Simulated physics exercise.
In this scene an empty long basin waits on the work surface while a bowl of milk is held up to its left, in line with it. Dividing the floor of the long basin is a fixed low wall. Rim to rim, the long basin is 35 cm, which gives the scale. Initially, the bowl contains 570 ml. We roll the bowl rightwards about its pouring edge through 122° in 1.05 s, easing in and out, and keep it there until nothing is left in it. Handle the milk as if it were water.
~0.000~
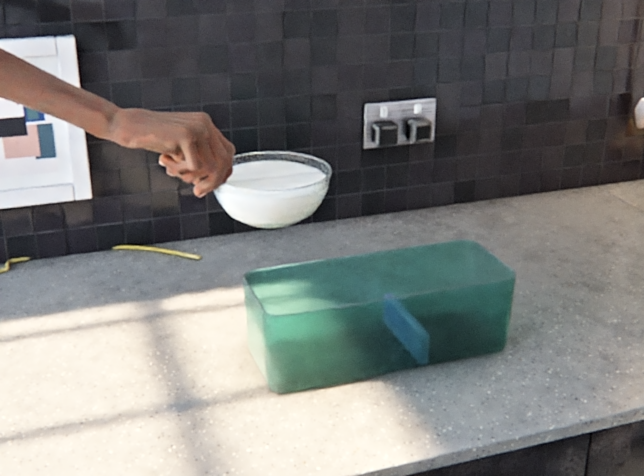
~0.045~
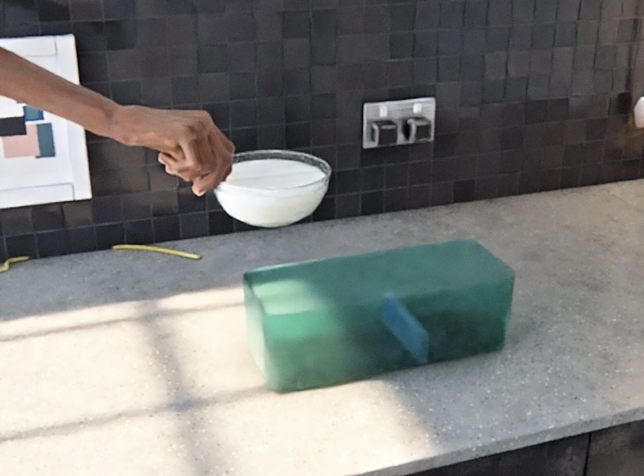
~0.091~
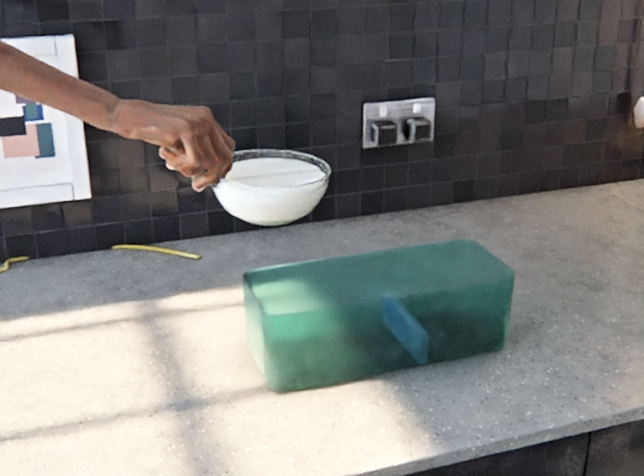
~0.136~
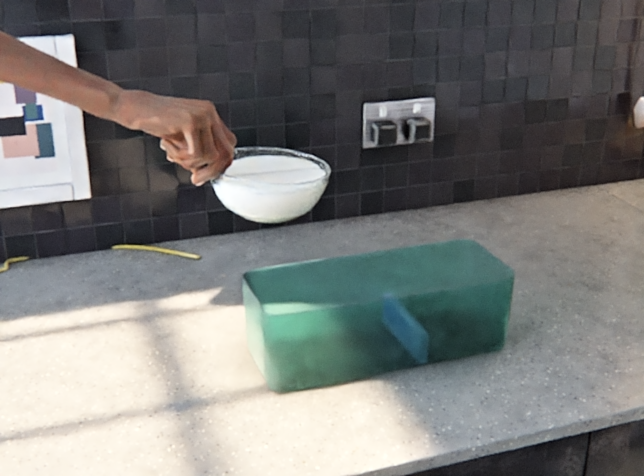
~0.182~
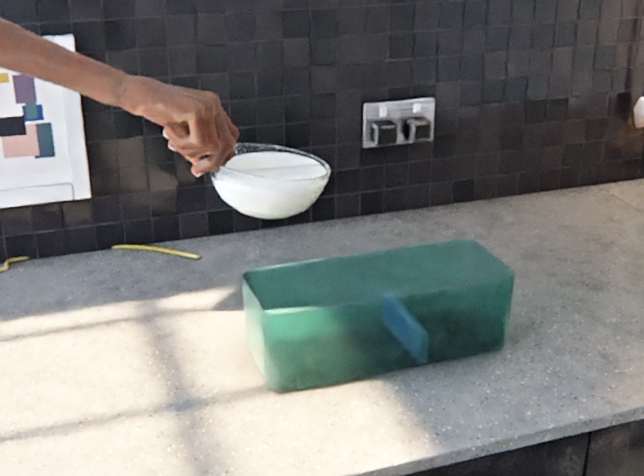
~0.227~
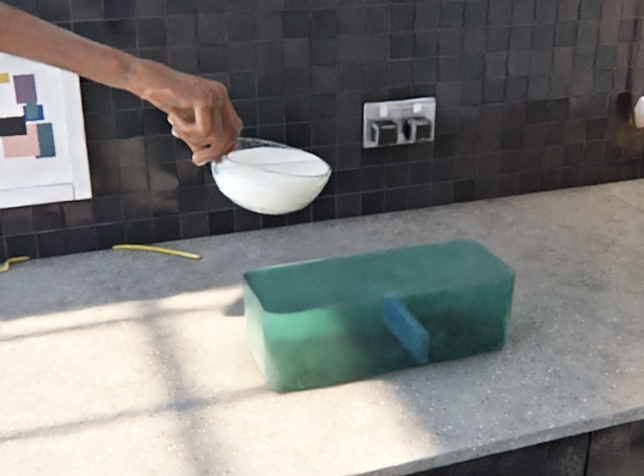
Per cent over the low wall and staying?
63 per cent.
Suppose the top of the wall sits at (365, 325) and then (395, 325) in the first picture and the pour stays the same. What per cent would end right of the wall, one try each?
90 % and 75 %.
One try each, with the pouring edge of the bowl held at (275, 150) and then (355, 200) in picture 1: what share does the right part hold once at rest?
First 5, then 85 per cent.
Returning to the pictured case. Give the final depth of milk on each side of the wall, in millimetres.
Around 8 mm deep on the left, around 22 mm deep on the right.
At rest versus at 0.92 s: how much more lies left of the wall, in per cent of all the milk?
That amounts to roughly 4 per cent of the whole.
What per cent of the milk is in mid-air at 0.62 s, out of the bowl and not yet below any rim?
Near 56 per cent at that moment.
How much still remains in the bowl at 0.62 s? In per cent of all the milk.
About 26 percent.
By 0.62 s the tilt is 79° and 27 per cent is still to pour, 17 is left of the wall and 0 right of it.
By 0.92 s the tilt is 117° and 0 per cent is still to pour, 32 is left of the wall and 63 right of it.
By 1.22 s the tilt is 122° and 0 per cent is still to pour, 36 is left of the wall and 63 right of it.
By 1.55 s the tilt is 122° and 0 per cent is still to pour, 36 is left of the wall and 63 right of it.
At rest 36 per cent lies left of the wall, 63 right of it and 1 outside.
